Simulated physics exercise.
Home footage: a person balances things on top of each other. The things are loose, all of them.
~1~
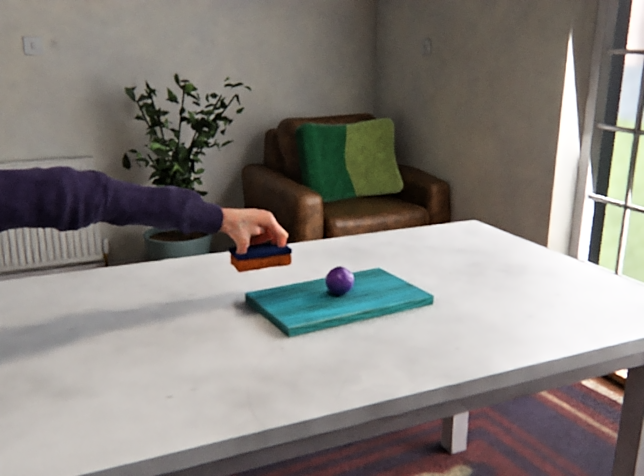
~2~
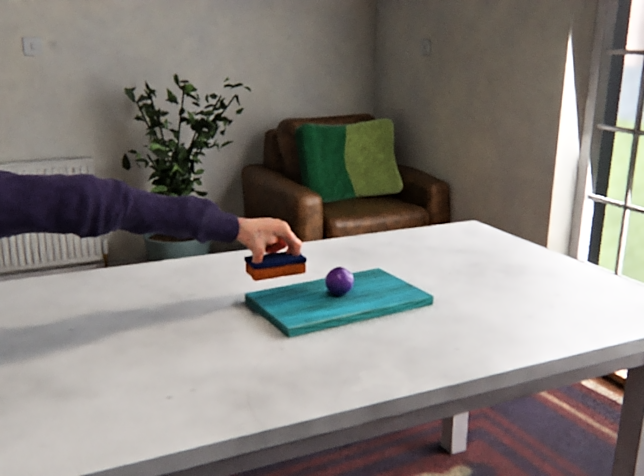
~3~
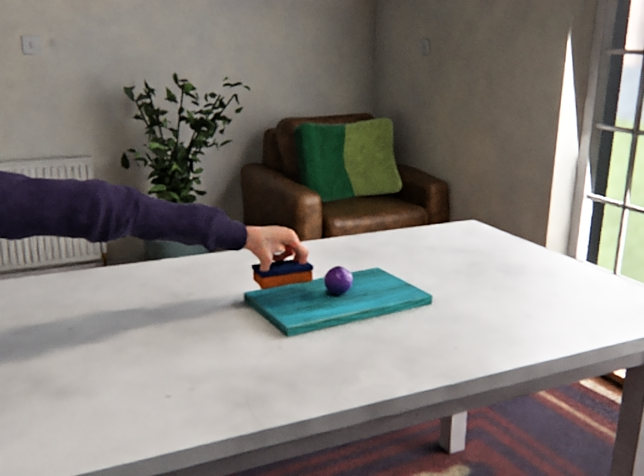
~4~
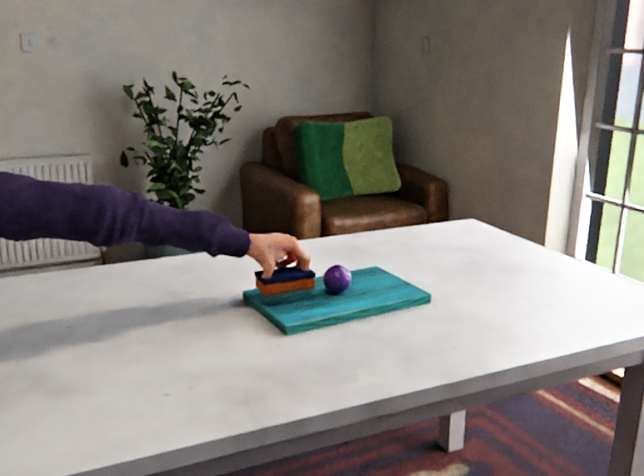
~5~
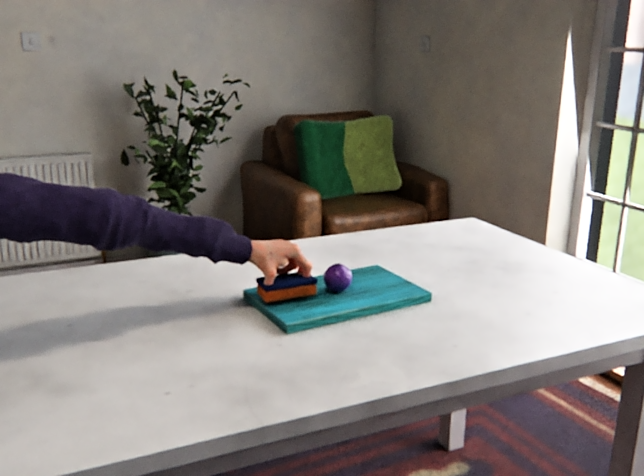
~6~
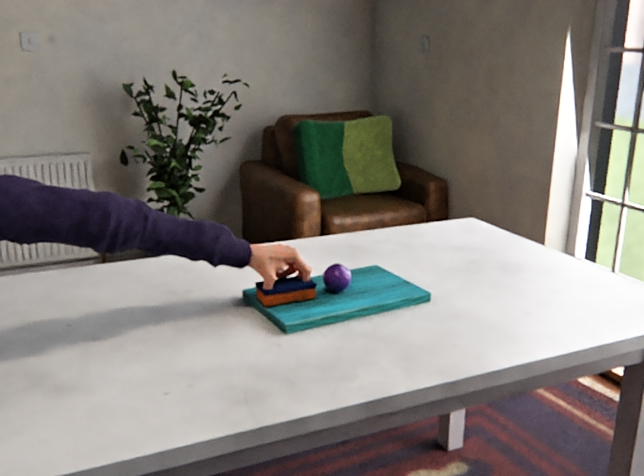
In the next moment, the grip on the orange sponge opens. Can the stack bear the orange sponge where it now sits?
It will remain standing.
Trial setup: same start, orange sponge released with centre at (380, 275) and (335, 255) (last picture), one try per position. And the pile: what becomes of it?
On the first go it remains standing, and on the second it collapses.
Then, 0.50 s later than the last frame, all is still.
Then, 1.30 s later than the last frame, orange sponge resting near (287, 291).
When it is over, all 3 as before. End places, in pixels of the last picture, orange sponge near (287, 292). The pile keeps its balance.
